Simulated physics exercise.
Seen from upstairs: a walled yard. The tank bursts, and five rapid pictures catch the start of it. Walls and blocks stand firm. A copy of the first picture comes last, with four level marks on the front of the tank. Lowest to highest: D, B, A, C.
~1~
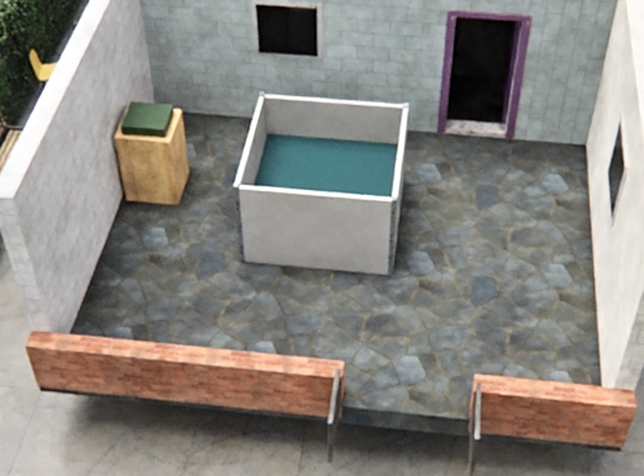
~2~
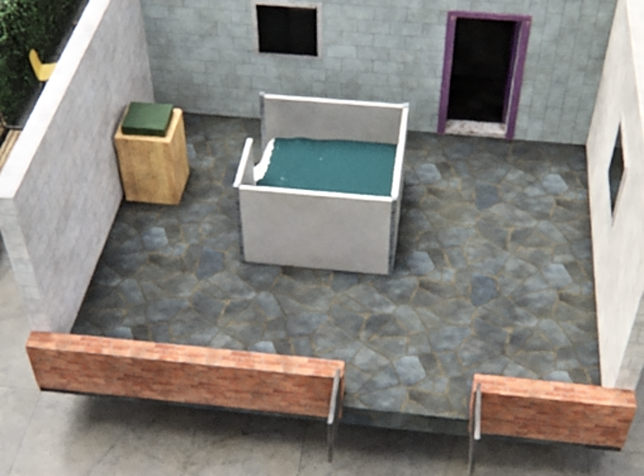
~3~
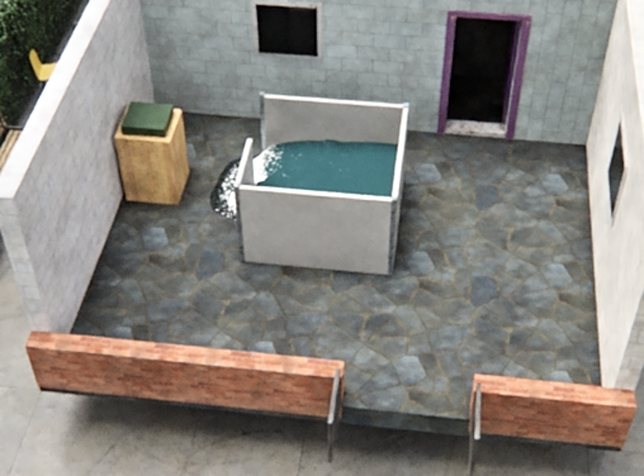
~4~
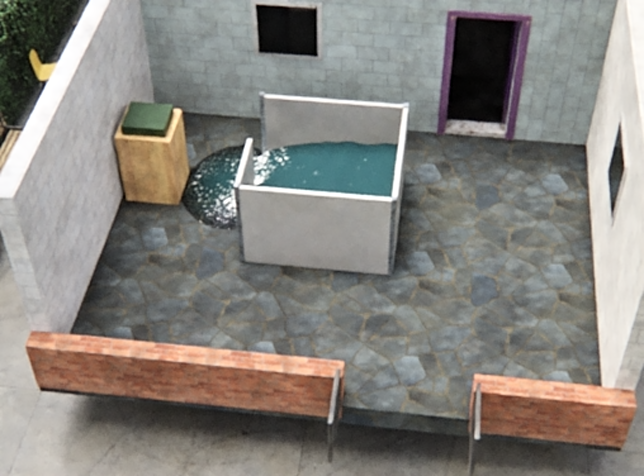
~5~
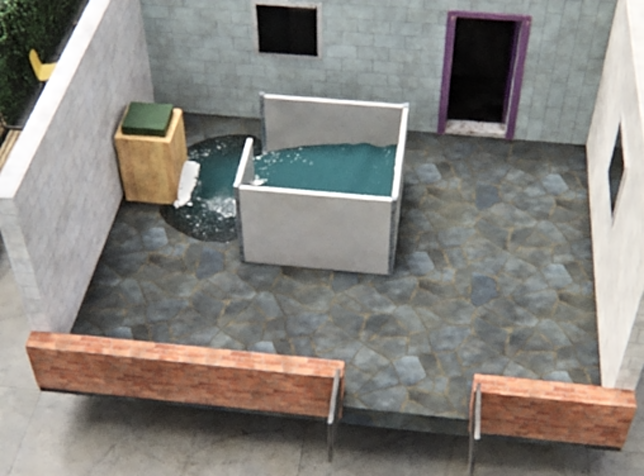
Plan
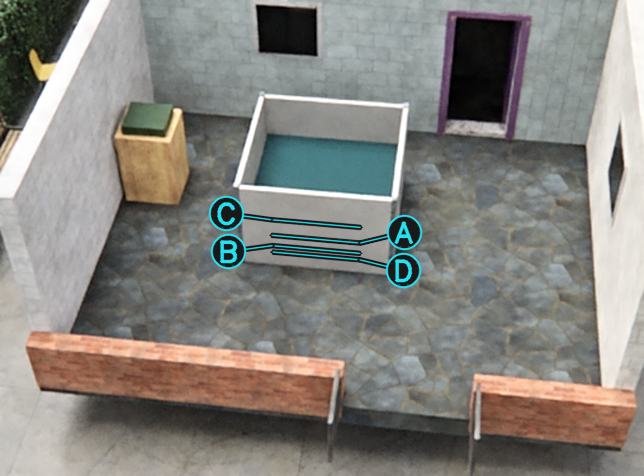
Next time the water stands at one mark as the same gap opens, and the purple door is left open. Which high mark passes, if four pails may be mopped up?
Take C.
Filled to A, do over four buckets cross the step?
No, not at all.
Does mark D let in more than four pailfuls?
No.
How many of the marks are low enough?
All of the four.
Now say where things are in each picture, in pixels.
Water in the tank at rest, its middle at (325, 181); foot of the purple doorway at (475, 136); open gate at (409, 365).
Water covers 1 % of the ground, its front hidden from here.
Water covers 2 % of the ground and shows as far out as (220, 187).
Water covers 5 % of the ground and shows as far out as (185, 190).
Water covers 8 % of the ground and shows as far out as (218, 140).
On the marked copy, A at (315, 239); B at (316, 249); C at (315, 223); D at (316, 255); from the bottom up D, B, A, C.
If A is chosen, nothing gets over.
If B is chosen, nothing gets over.
If C is chosen, a splash gets over, under a bucket.
If D is chosen, nothing gets over.
